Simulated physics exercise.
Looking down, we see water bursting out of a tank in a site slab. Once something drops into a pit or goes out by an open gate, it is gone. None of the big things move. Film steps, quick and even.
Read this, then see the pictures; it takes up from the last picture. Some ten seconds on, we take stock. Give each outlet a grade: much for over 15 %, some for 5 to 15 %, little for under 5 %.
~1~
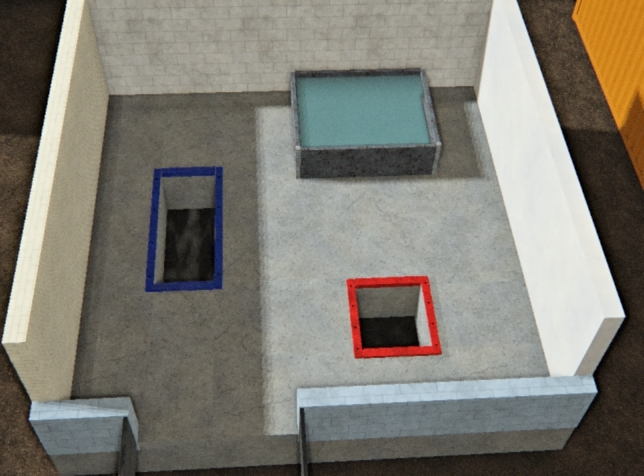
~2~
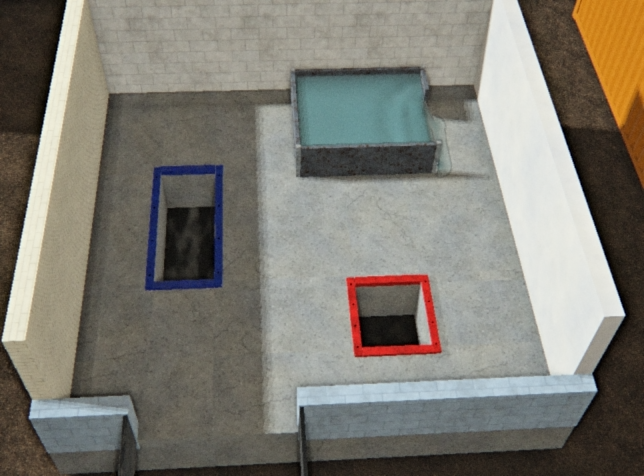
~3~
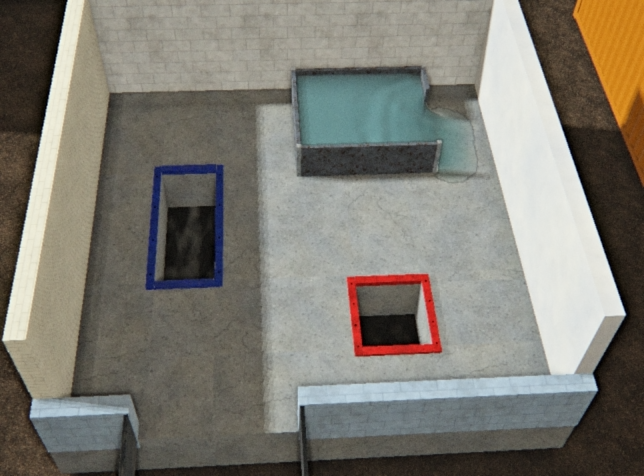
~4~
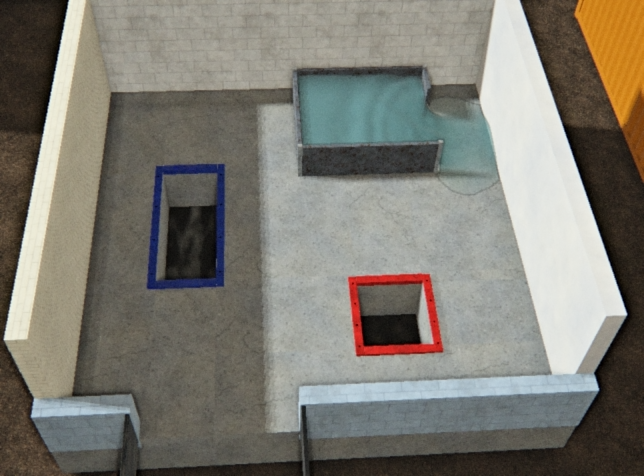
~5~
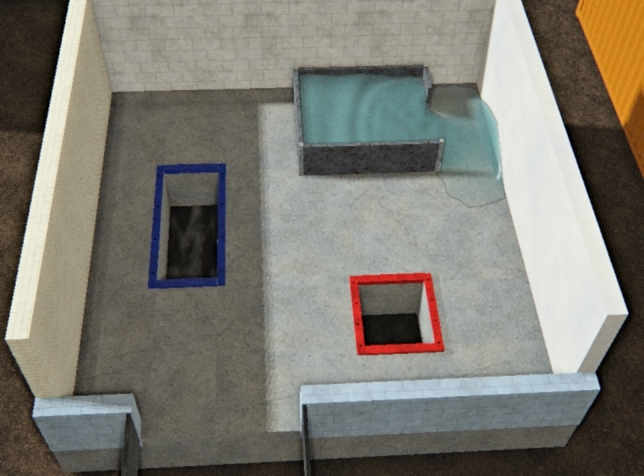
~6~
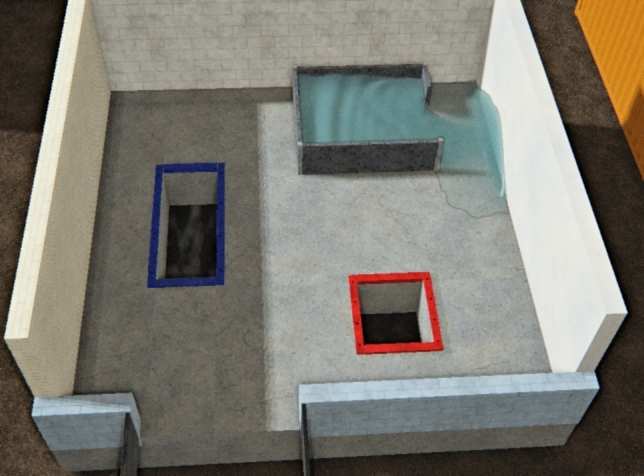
Grades: Gate - little, blue pit - little, red pit - some.
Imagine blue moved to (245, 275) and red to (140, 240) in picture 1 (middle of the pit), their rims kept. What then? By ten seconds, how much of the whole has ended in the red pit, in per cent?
Out of a hundred parts, 2 go to red.
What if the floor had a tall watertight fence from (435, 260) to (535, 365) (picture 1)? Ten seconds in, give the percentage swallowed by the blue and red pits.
Blue 8 %, red 2 %.
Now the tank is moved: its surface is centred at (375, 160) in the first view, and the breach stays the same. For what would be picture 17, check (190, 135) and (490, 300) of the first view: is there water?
Taking them in order, the first is left untouched and the second is inundated.
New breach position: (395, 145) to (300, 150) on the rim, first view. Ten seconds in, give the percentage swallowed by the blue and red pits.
Blue 4 %, red 20 %.
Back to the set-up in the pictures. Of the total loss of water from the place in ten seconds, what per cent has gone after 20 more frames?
By then, close to 20 % of it.
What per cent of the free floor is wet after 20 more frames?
Roughly 45 %.
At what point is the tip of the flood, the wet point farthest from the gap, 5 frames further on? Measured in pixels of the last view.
Around (518, 286).
A moment on, water covers 10 % of the floor; the gate 0 %, the blue pit 0 %, the red pit 0 %.
Next, water covers 25 % of the floor; the gate 0 %, the blue pit 0 %, the red pit 0 %.
Then, water covers 45 % of the floor; the gate 0 %, the blue pit 0 %, the red pit 3 %.
Later, water covers 75 % of the floor; the gate 0 %, the blue pit 0 %, the red pit 6 %.
In the end, water covers 90 % of the floor; the gate 3 %, the blue pit 0 %, the red pit 10 %.
